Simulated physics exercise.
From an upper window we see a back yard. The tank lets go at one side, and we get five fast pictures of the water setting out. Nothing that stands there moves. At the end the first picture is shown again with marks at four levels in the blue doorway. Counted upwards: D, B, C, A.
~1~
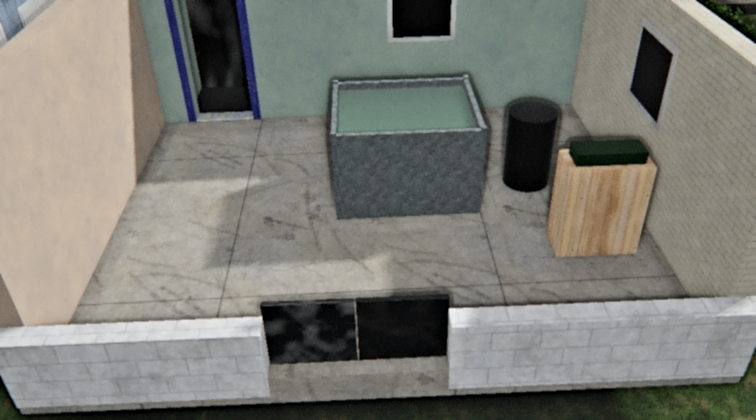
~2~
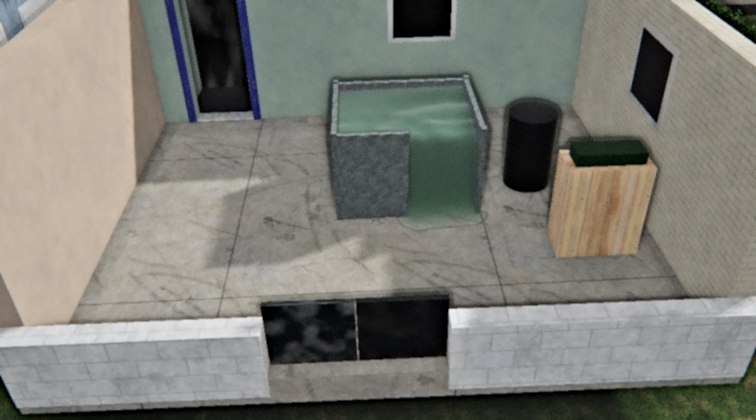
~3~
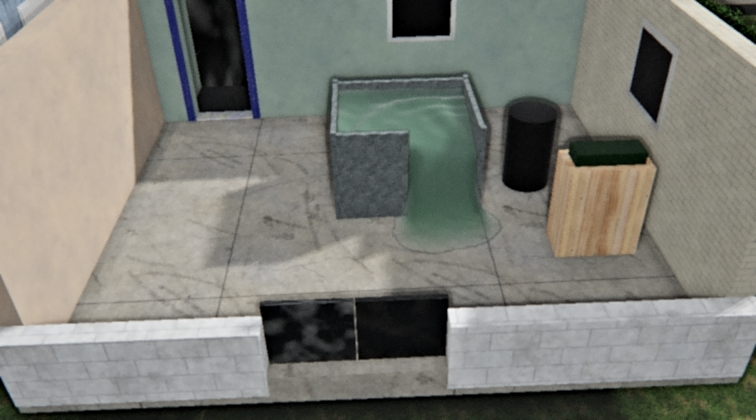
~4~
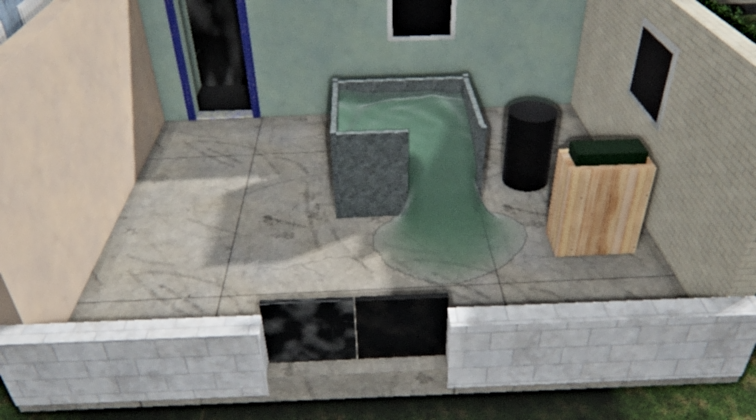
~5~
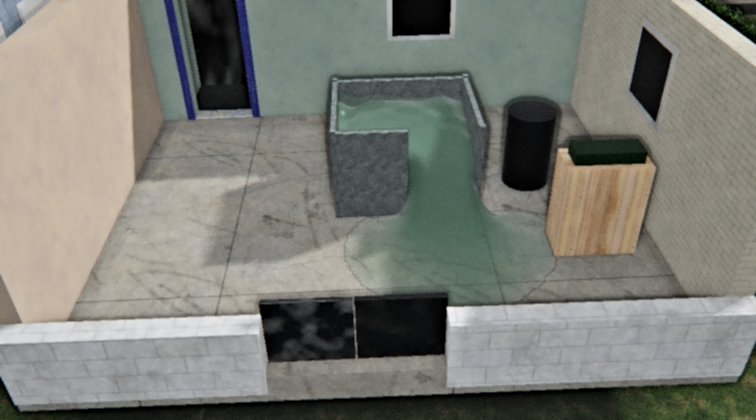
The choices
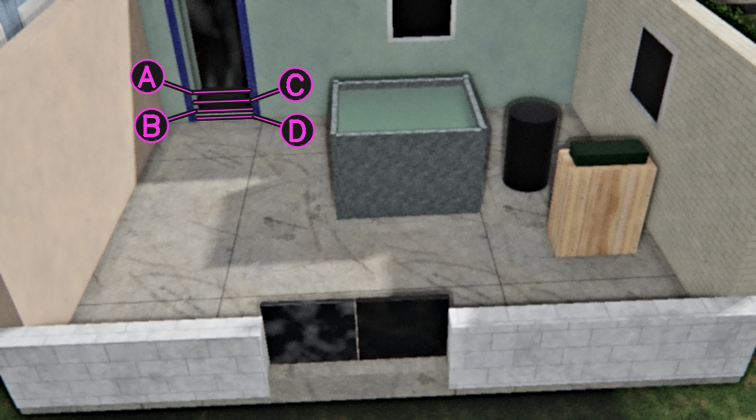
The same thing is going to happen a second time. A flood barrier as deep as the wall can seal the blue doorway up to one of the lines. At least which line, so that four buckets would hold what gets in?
Choose B.
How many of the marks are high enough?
Three of the four.
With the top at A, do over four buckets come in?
No.
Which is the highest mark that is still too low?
The answer is D.
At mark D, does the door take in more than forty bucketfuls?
No, it does not.
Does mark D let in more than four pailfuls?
Yes, it does.
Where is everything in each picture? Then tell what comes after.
Water in the tank at rest, its middle at (404, 110); foot of the blue doorway at (225, 120); shut gate at (356, 309).
Water covers 1 % of the ground and shows as far out as (407, 222).
Water covers 3 % of the ground and shows as far out as (414, 246).
Water covers 6 % of the ground and shows as far out as (440, 278).
Water covers 12 % of the ground and shows as far out as (526, 285).
On the marked copy, A at (220, 91); B at (224, 110); C at (222, 101); D at (225, 117); from the bottom up D, B, C, A.
Choosing A, nothing gets over.
Choosing B, nothing gets over.
Choosing C, nothing gets over.
Choosing D, some 15 bucketfuls get in.
